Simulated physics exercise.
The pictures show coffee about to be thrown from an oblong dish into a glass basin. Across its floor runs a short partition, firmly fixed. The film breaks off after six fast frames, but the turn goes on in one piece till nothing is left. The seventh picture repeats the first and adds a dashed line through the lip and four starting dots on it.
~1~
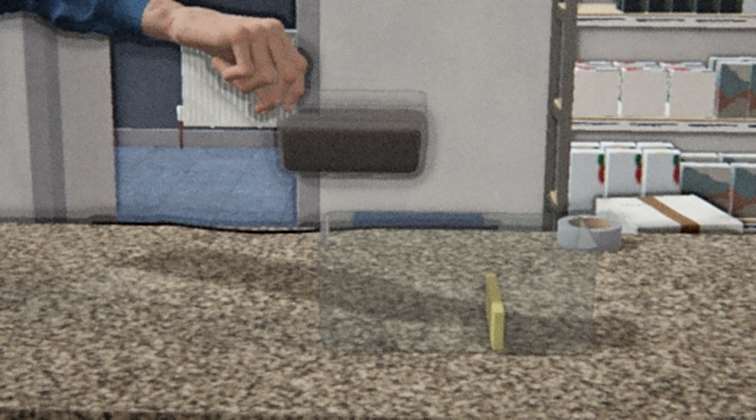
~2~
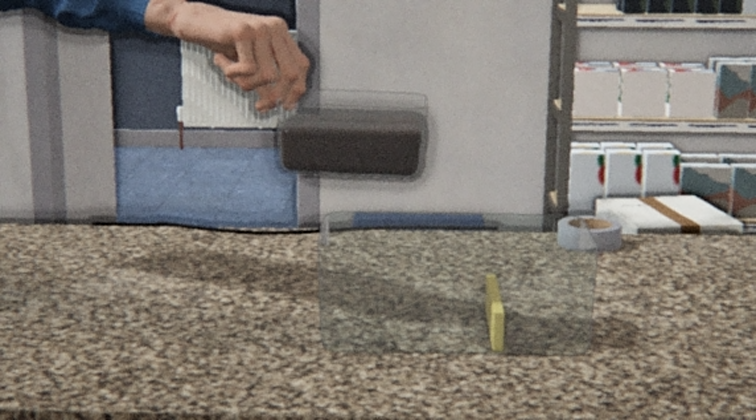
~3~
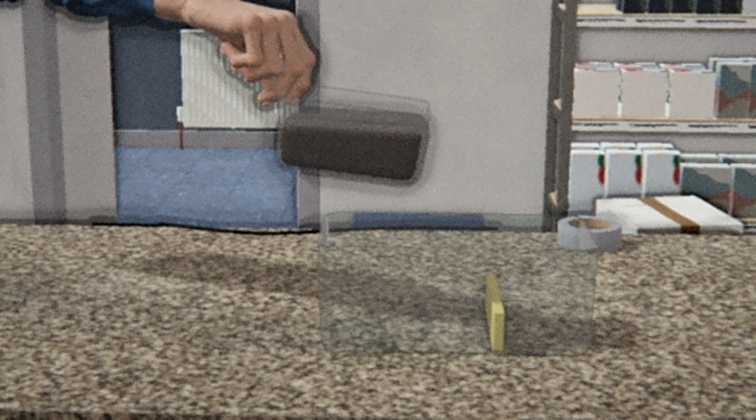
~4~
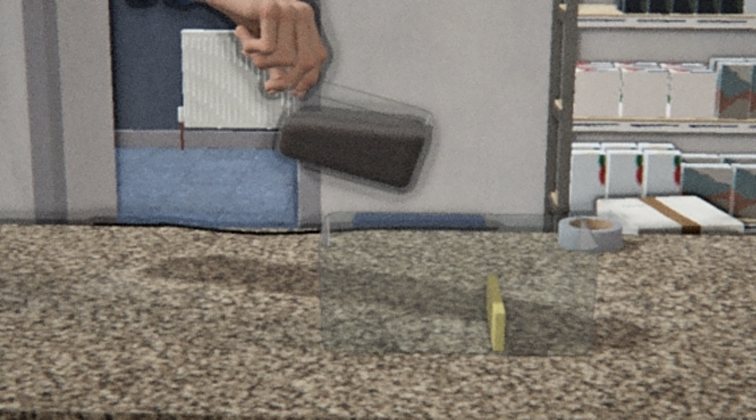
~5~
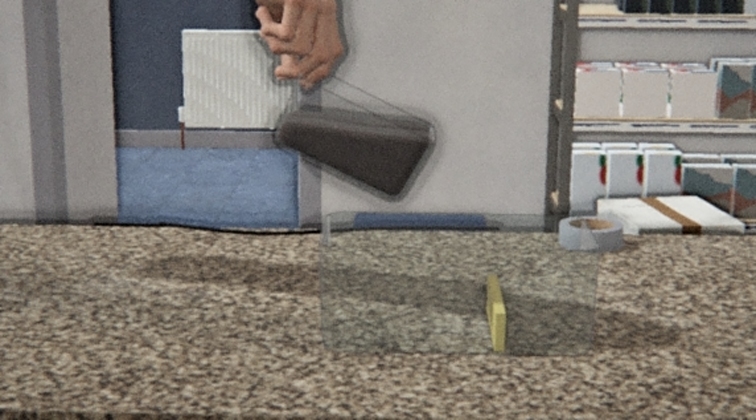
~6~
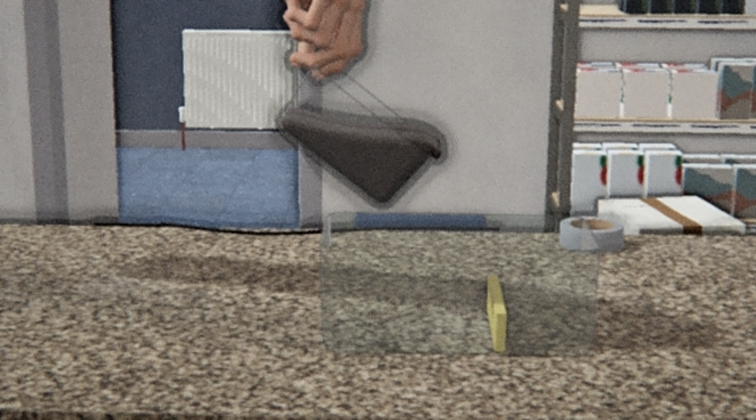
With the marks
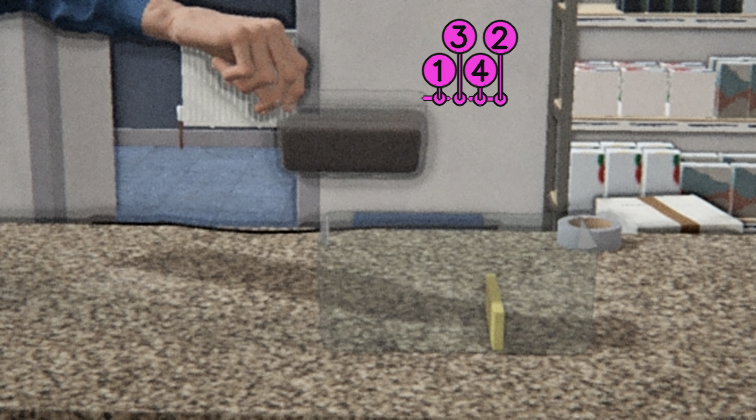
To begin with, a hand hangs beside a clear oblong dish of dark coffee, held level above a glass basin with a short yellow partition on a speckled counter. The hand then shifts right as the dish tilts steadily down to the right, and a little coffee edges over its lip.
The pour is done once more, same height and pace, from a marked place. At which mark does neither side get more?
Take 3.
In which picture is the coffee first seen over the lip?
In picture 6.
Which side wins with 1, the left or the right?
The left one.
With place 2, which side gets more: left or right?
The right one.
On the marked copy, 1 at (439, 98); 2 at (500, 99); 3 at (459, 98); 4 at (480, 98).
With 1, about 72 % ends left of the wall and 26 % right of it.
With 2, about 20 % ends left of the wall and 79 % right of it.
With 3, about 52 % ends left of the wall and 47 % right of it.
With 4, about 36 % ends left of the wall and 62 % right of it.
